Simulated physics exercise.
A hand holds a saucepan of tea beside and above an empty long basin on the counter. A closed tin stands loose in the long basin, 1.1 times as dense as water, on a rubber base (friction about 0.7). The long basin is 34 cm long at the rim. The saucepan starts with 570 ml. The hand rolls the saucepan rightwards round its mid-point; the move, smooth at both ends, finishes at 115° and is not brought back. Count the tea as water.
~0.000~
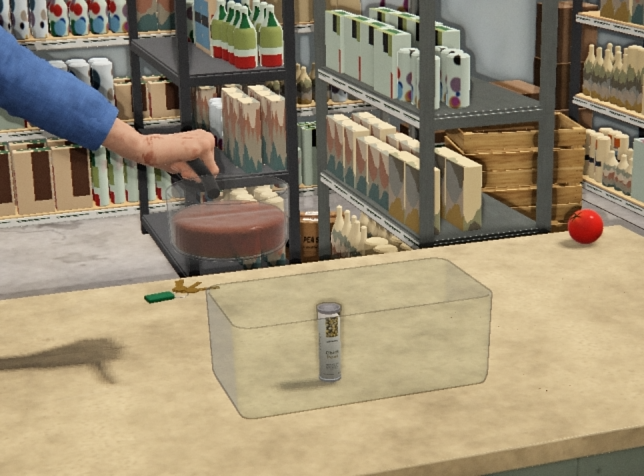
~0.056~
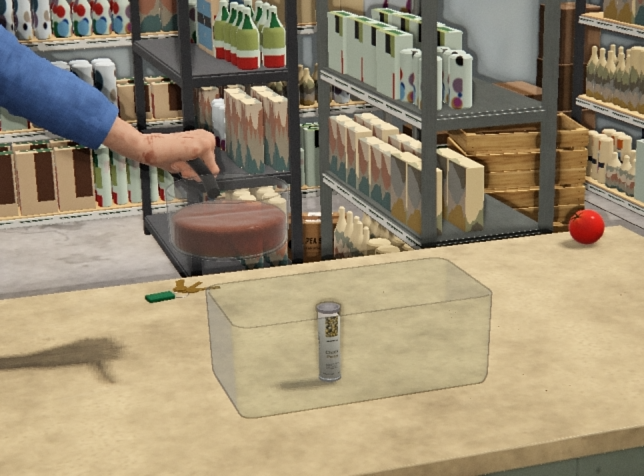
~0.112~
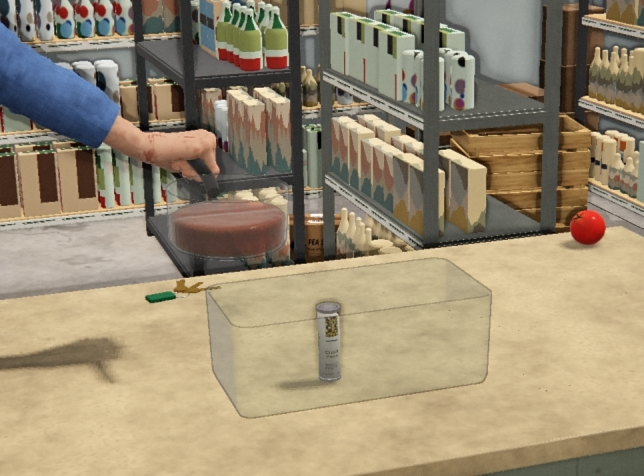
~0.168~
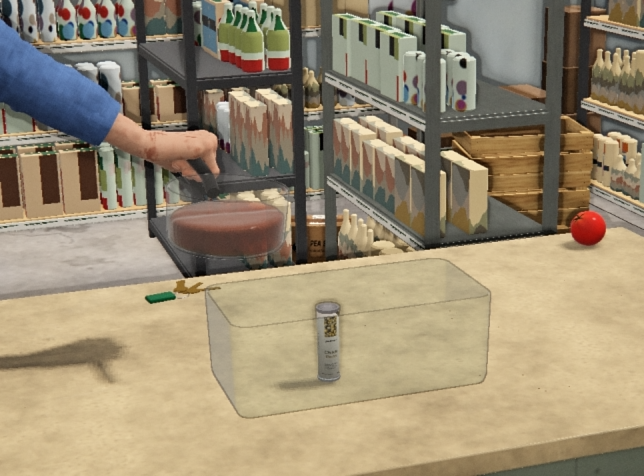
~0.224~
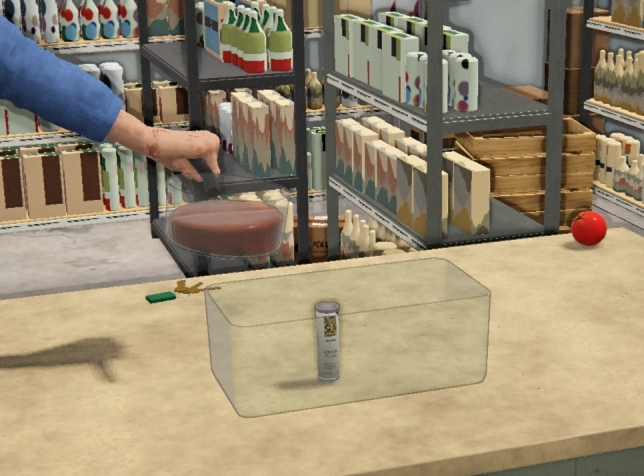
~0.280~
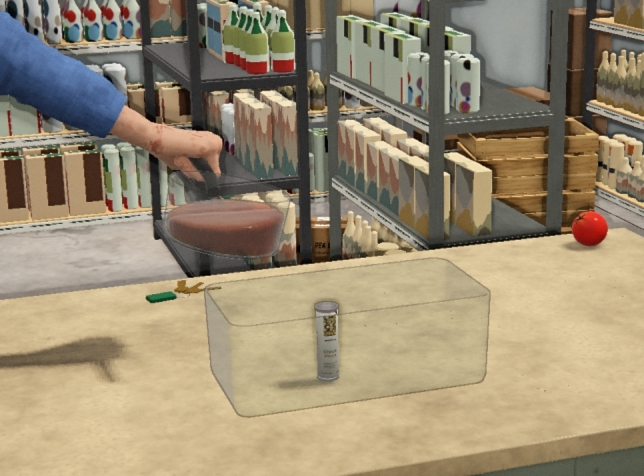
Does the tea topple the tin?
The tin remains upright.
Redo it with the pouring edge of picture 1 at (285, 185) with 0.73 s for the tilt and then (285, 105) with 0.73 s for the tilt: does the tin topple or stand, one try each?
First it goes over; then it falls.
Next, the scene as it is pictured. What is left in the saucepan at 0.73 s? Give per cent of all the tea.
Near 58 in a hundred.
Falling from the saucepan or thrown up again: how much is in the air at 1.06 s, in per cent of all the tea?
About 6 per cent.
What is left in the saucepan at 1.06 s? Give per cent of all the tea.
Near 8 in a hundred.
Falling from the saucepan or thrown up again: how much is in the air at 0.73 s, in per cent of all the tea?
Near 28 in a hundred.
Then, 0.73 s in, the tilt is 70° and 59 per cent is still to pour; the tin stands where it began.
Then, 1.06 s in, the tilt is 107° and 8 per cent is still to pour; the tin stands where it began.
Then, 1.40 s in, the tilt is 115° and 0 per cent is still to pour; the tin stands where it began.
Then, 1.78 s in, the tilt is 115° and 0 per cent is still to pour; the tin stands where it began.
Finally, the tin stands where it began.
